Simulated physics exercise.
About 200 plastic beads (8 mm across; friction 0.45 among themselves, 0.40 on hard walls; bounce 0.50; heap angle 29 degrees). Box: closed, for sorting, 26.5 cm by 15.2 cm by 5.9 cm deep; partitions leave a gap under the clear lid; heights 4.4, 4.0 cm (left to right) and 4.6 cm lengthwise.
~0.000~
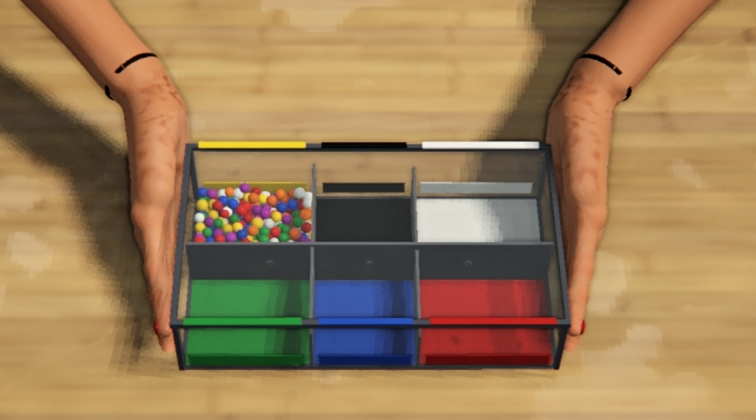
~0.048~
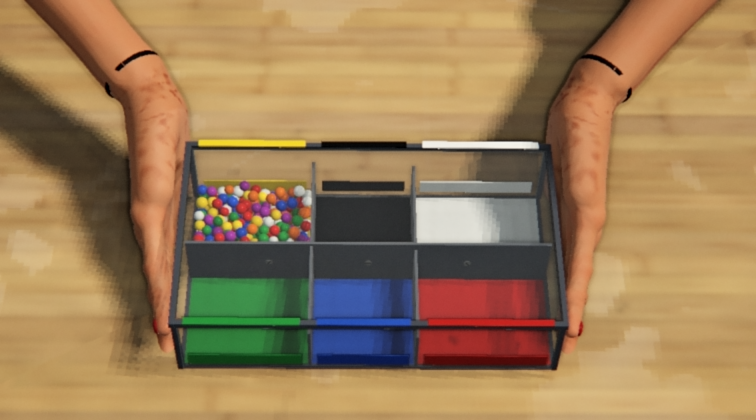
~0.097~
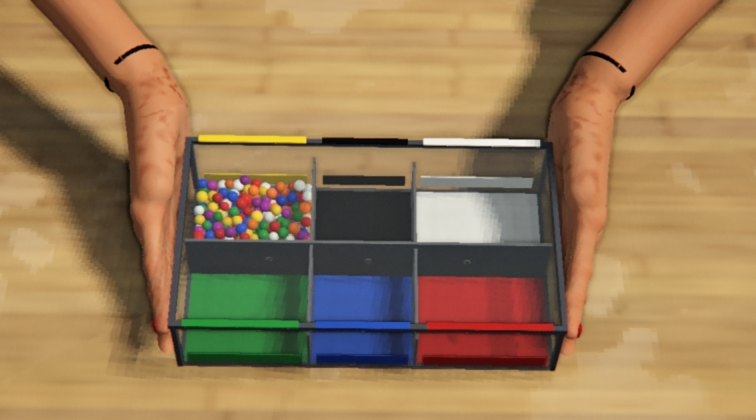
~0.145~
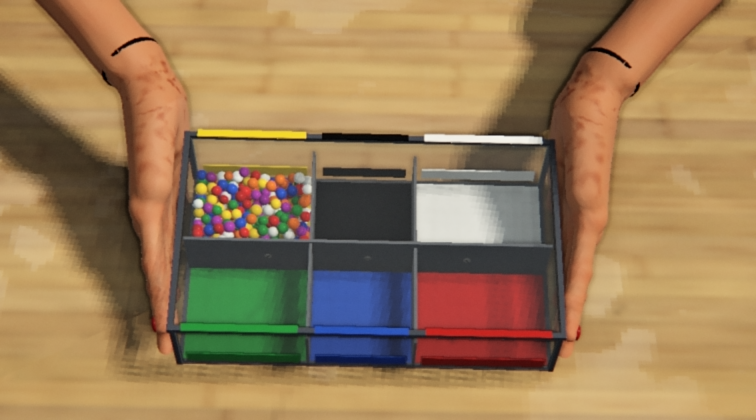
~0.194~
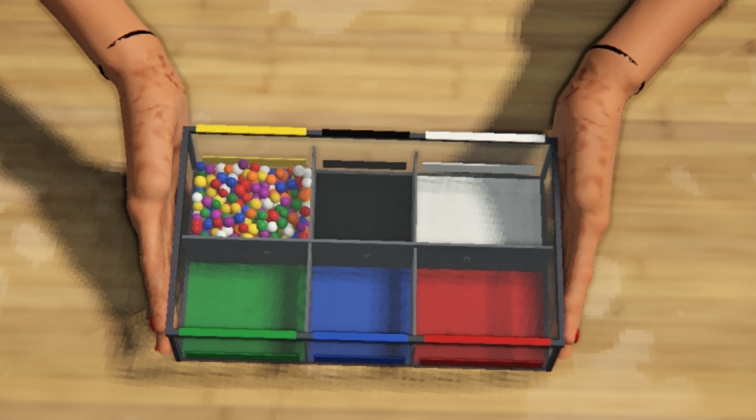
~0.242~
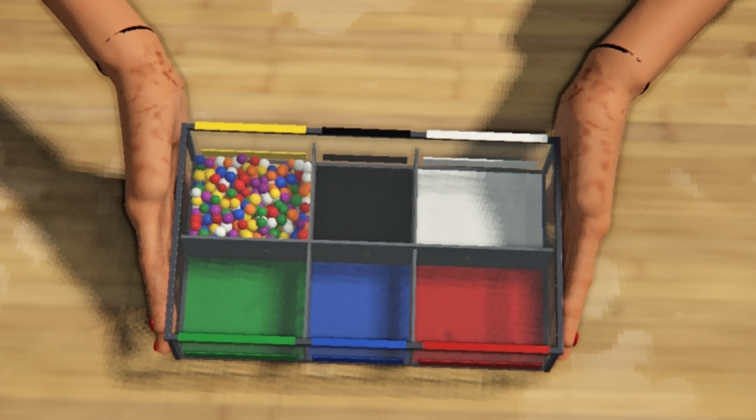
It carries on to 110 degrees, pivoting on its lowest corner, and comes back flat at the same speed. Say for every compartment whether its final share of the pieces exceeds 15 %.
Red: Does not exceed, blue: Does not exceed, green: Exceeds, yellow: Exceeds, white: Does not exceed, black: Does not exceed.
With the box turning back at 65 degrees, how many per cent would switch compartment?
Estimate: Around 0 %.
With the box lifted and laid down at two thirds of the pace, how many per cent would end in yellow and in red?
In that case the yellow compartment would hold 75 per cent and the red one 0 per cent.
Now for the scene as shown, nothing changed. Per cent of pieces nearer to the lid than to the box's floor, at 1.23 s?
Roughly 70 percent of the pieces.
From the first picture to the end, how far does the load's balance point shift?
4.0 cm.
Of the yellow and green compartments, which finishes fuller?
That would be the yellow compartment.
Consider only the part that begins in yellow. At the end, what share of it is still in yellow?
Roughly 70 per cent.
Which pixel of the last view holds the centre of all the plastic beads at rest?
Close to pixel (261, 257).
After 1.23 s, tilt 110 degrees; blue 5 %, green 15 %, yellow 80 %.
Then, at 1.89 s, tilt 48 degrees; blue 5 %, green 20 %, yellow 70 %.
After 2.58 s, tilt 0 degrees; blue 5 %, green 25 %, yellow 70 %.
In the end, at 3.0 s, red 0 %, blue 5 %, green 25 %, yellow 70 %, white 0 %, black 0 %.
